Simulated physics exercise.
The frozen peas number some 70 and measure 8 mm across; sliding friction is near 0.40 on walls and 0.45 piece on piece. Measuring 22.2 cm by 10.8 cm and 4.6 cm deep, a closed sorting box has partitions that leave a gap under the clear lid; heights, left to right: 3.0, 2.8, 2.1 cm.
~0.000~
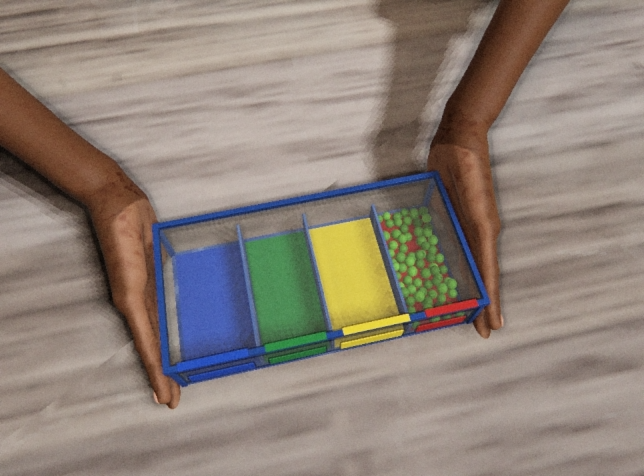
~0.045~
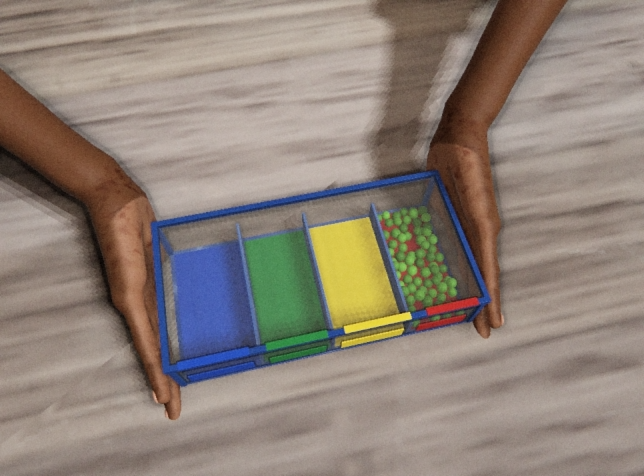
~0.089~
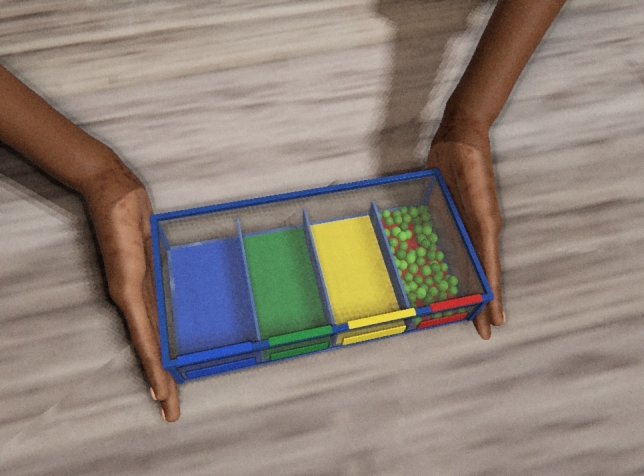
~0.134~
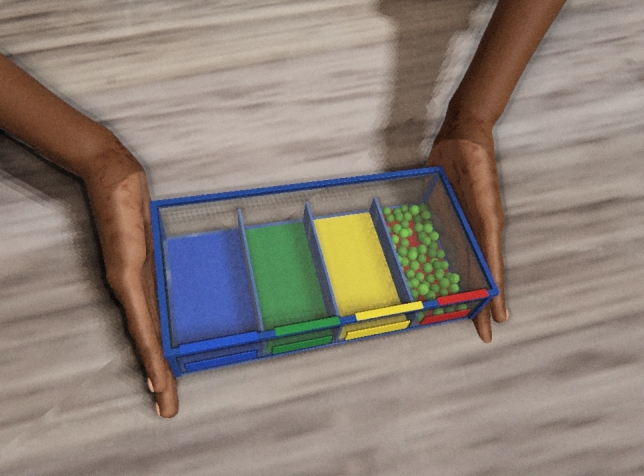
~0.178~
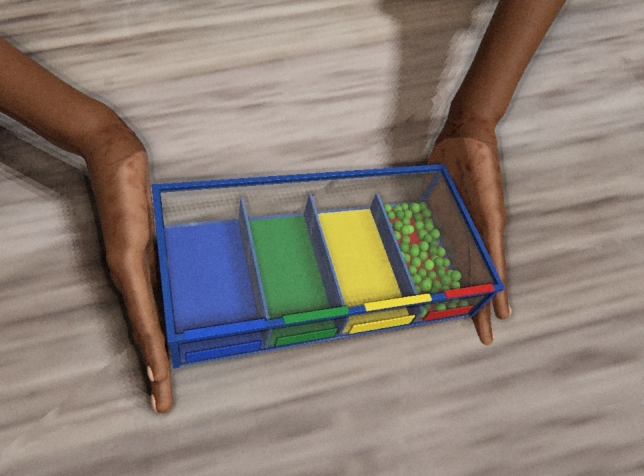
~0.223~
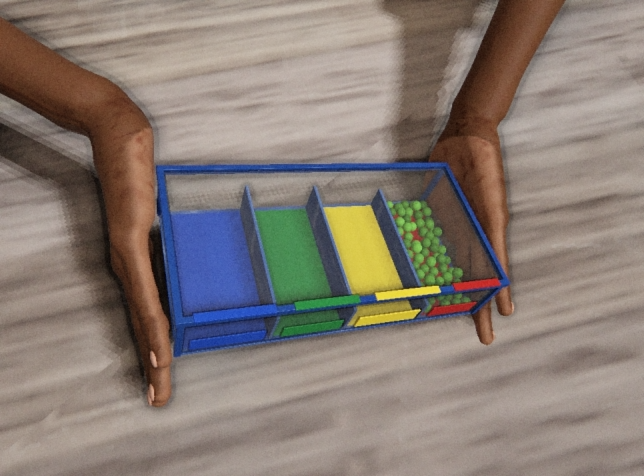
In the video, two hands hold a clear-lidded, blue-edged box with blue, green, yellow and red sections and gradually tilt it, while the small green and red balls remain in the rightmost section.
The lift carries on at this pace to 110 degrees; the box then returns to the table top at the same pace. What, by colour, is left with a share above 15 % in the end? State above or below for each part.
Red: Above. Blue: Below. Green: Below. Yellow: Below.
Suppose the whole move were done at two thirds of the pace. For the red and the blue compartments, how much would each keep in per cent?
In that case red keeps 100 per cent while blue keeps 0 per cent.
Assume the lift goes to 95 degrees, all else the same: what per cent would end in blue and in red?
In per cent, blue 0 and red 100.
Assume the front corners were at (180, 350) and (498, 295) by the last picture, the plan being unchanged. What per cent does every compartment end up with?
Final per cent - red: 100; blue: 0; green: 0; yellow: 0.
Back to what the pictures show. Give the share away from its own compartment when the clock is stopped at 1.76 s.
Around 0 percent.
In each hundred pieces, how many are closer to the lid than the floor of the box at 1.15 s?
Share: Approx. 70 %.
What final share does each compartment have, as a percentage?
Red 100, blue 0, green 0, yellow 0.
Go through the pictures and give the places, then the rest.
In the first picture, box tilt 0 degrees, front corners at (170, 368) and (483, 300); red 100 %.
In the second picture, box tilt 1 degrees, front corners at (170, 367) and (483, 298).
In the third picture, box tilt 4 degrees, front corners at (169, 361) and (486, 295), lowest corner right back.
In the fourth picture, box tilt 8 degrees, front corners at (171, 350) and (491, 291), lowest corner right back.
In the fifth picture, box tilt 13 degrees, front corners at (175, 336) and (497, 286), lowest corner right back.
In the sixth picture, box tilt 18 degrees, front corners at (182, 319) and (502, 281), lowest corner right back; red 100 %. The box's pace is about 110 degrees a second.
After 1.15 s, tilt 110 degrees; red 100 %.
After 1.76 s, tilt 49 degrees; red 100 %.
After 2.43 s, tilt 0 degrees; red 100 %.
By 3.0 s all is still; red 100 %, blue 0 %, green 0 %, yellow 0 %.
